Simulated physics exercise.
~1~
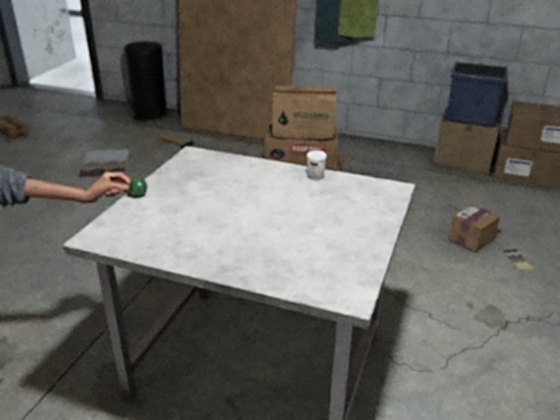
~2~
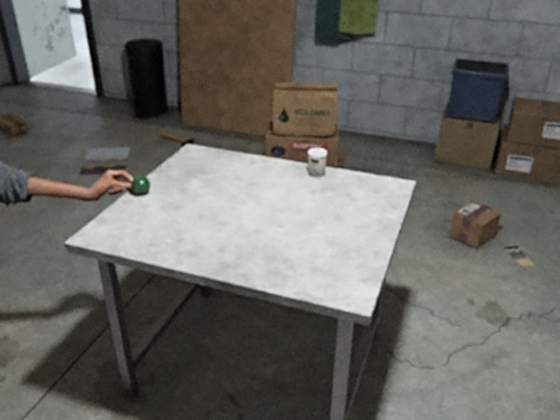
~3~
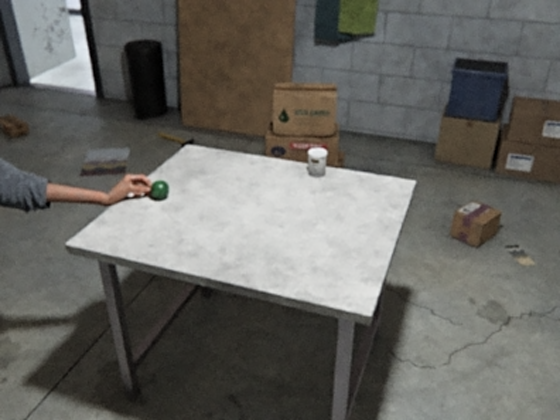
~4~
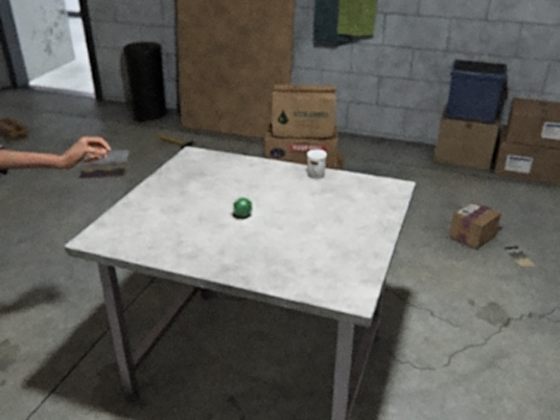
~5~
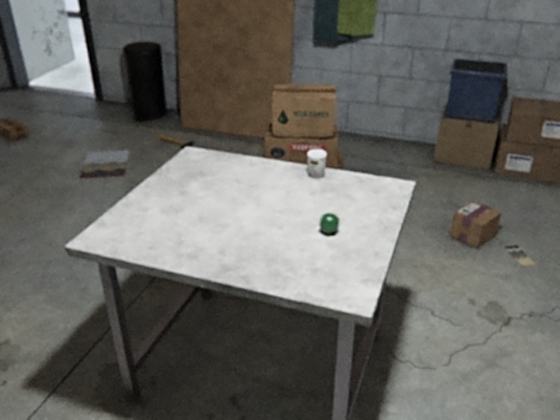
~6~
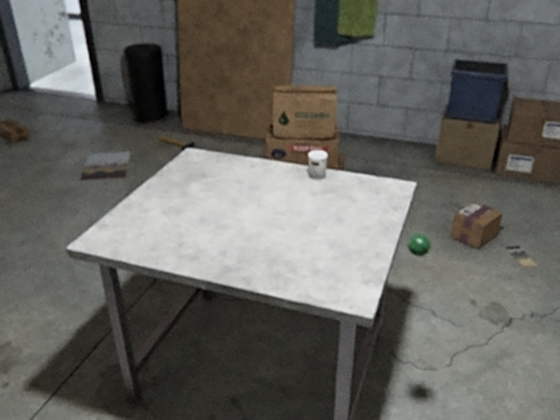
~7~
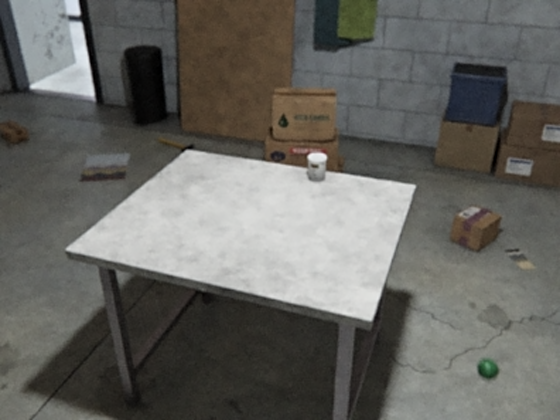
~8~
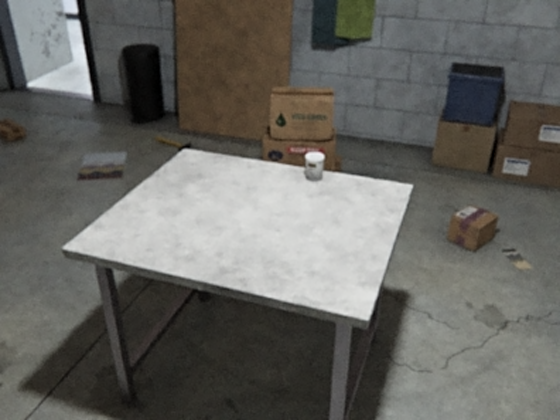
A green apple, pushed from the left by a hand that then let go and drew back, rolled right across a pale table past a white tin, went over the edge and dropped toward the concrete floor, ending out of sight.
